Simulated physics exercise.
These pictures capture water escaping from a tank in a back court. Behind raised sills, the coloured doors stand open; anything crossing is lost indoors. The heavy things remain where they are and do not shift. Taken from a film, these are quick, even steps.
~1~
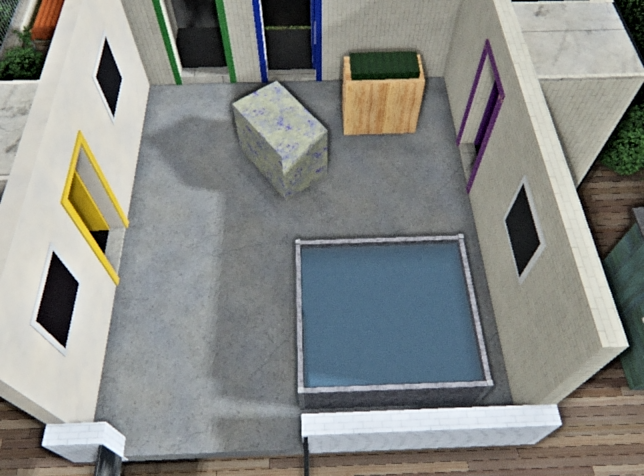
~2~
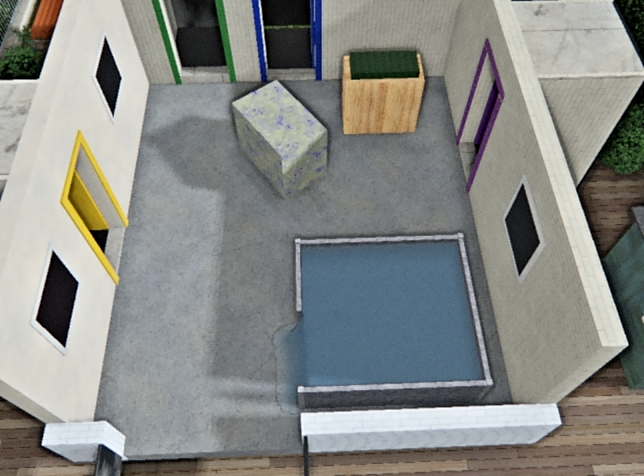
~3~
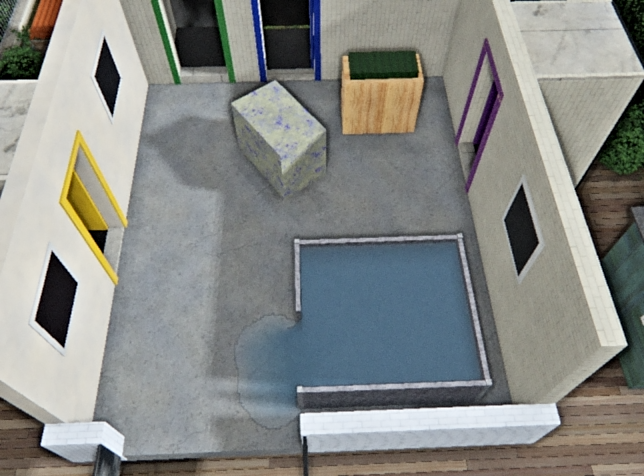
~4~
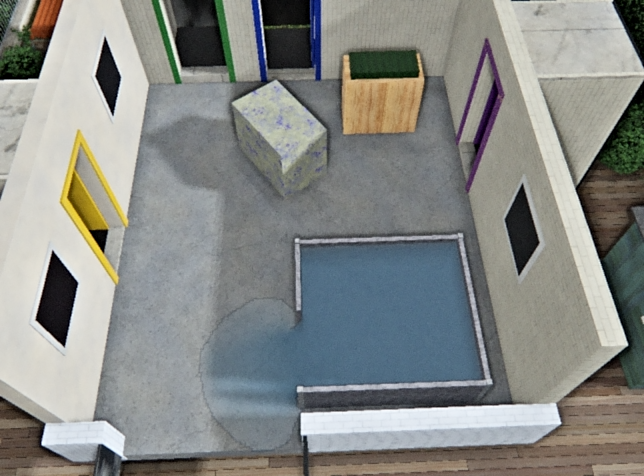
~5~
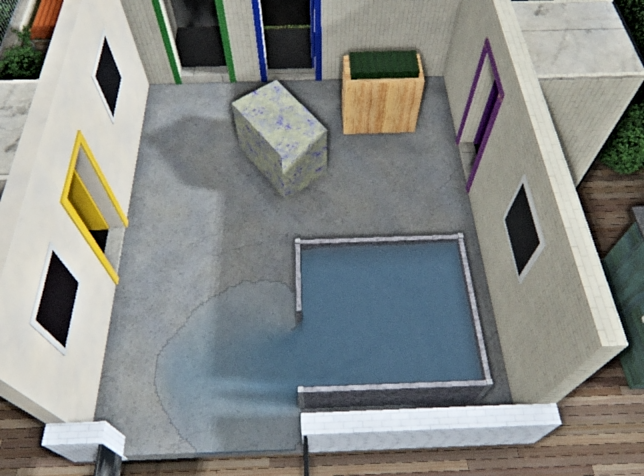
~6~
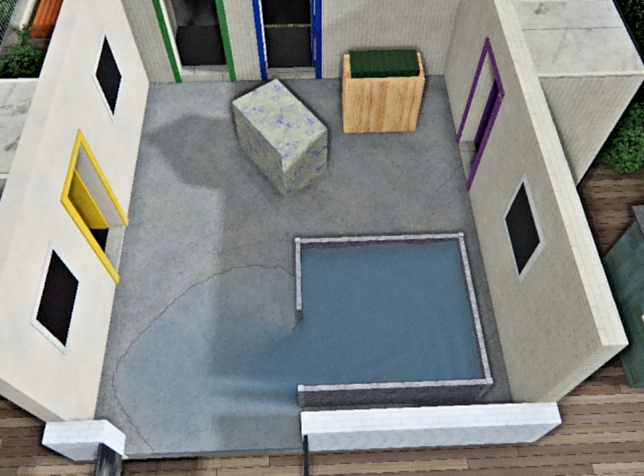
Water pouring through a gap in the left side of a low tank, spreading leftward across a grey walled courtyard floor.
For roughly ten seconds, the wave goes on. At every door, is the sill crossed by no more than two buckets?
The yellow door ends up over two buckets; the blue door ends up within two buckets; the green door ends up within two buckets; the purple door ends up within two buckets.
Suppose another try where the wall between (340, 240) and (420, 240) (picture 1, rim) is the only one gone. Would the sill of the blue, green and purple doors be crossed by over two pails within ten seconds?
Log - blue runs over the limit, green keeps within bounds, purple runs over the limit.
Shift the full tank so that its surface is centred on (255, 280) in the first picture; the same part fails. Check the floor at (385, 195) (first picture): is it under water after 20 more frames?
That patch would be not reached, I'd say.
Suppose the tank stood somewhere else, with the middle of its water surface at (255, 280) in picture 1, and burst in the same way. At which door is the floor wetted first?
It's the yellow-painted one that comes first.
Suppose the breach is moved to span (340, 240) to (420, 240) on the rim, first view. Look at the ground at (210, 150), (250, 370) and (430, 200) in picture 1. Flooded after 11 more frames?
Spot one ends up untouched by the spill, spot two untouched by the spill, spot three deluged.
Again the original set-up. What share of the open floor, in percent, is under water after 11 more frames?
Close to 25 percent, by my reckoning.
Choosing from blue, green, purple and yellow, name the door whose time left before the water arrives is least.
That's the yellow door.
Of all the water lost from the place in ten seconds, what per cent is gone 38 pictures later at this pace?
I'd say about 75 per cent.
A moment on, water covers 20 % of the floor; the yellow door not reached, the blue door not reached, the green door not reached, the purple door not reached.
Next, water covers 25 % of the floor; the yellow door under two buckets in, the blue door not reached, the green door not reached, the purple door not reached.
Then, water covers 40 % of the floor; the yellow door over two buckets in, the blue door not reached, the green door not reached, the purple door not reached.
Later, water covers 60 % of the floor; the yellow door over two buckets in, the blue door wet at the sill, nothing in, the green door wet at the sill, nothing in, the purple door not reached.
In the end, water covers 85 % of the floor; the yellow door over two buckets in, the blue door under two buckets in, the green door wet at the sill, nothing in, the purple door wet at the sill, nothing in.
